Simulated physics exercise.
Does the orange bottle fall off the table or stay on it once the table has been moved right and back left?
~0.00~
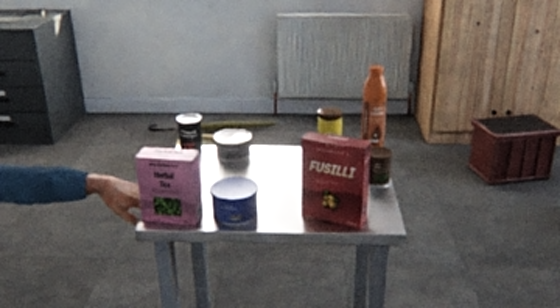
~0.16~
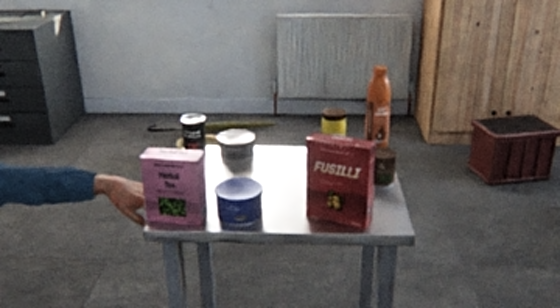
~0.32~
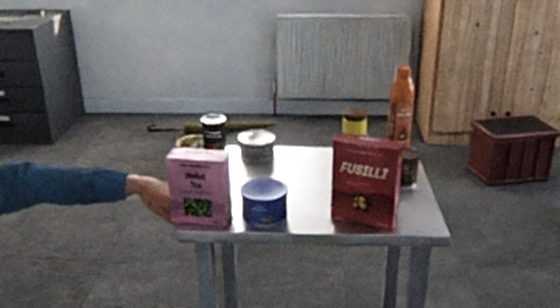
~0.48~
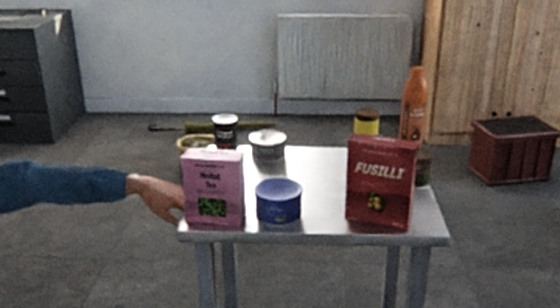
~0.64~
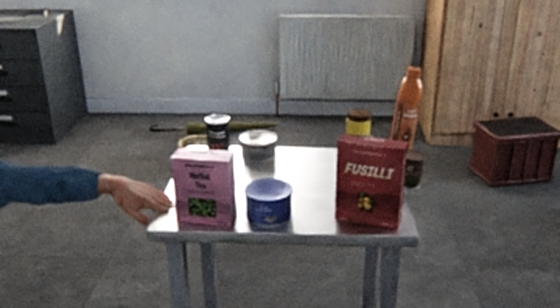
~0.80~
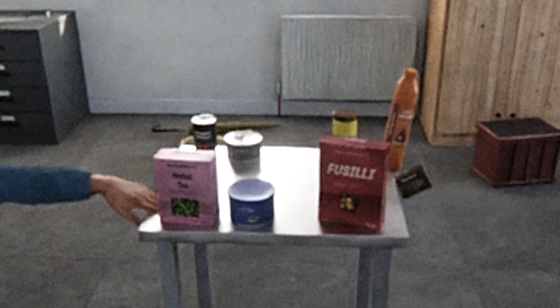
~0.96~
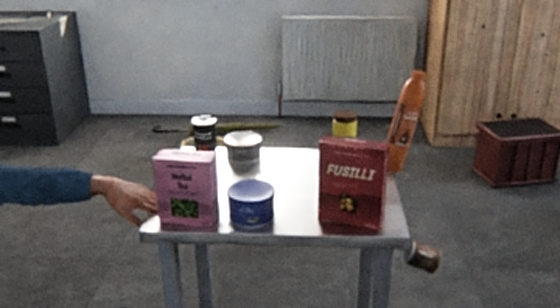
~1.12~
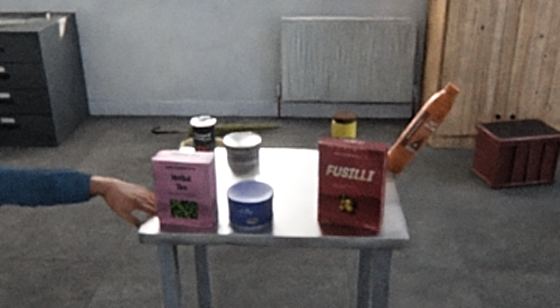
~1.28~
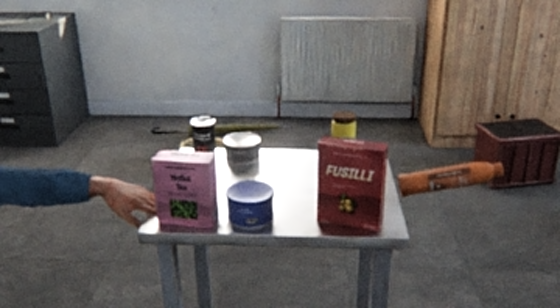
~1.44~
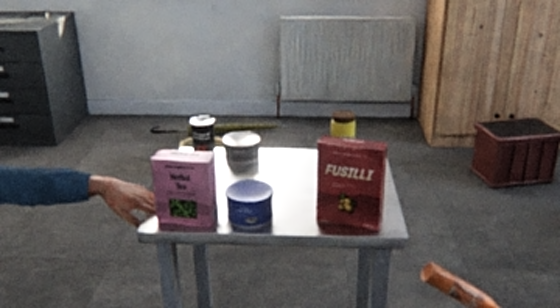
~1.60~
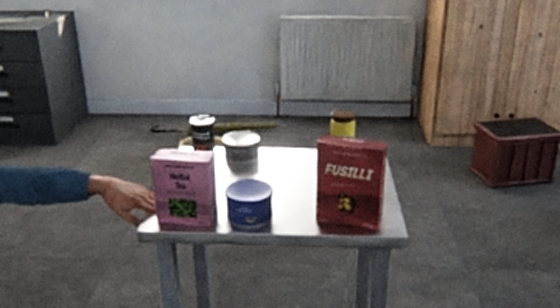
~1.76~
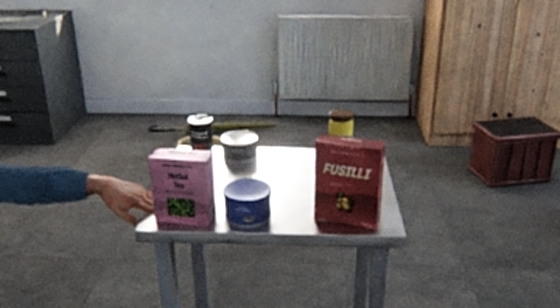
The orange bottle falls off the table. It tips over to the right and goes over the edge.
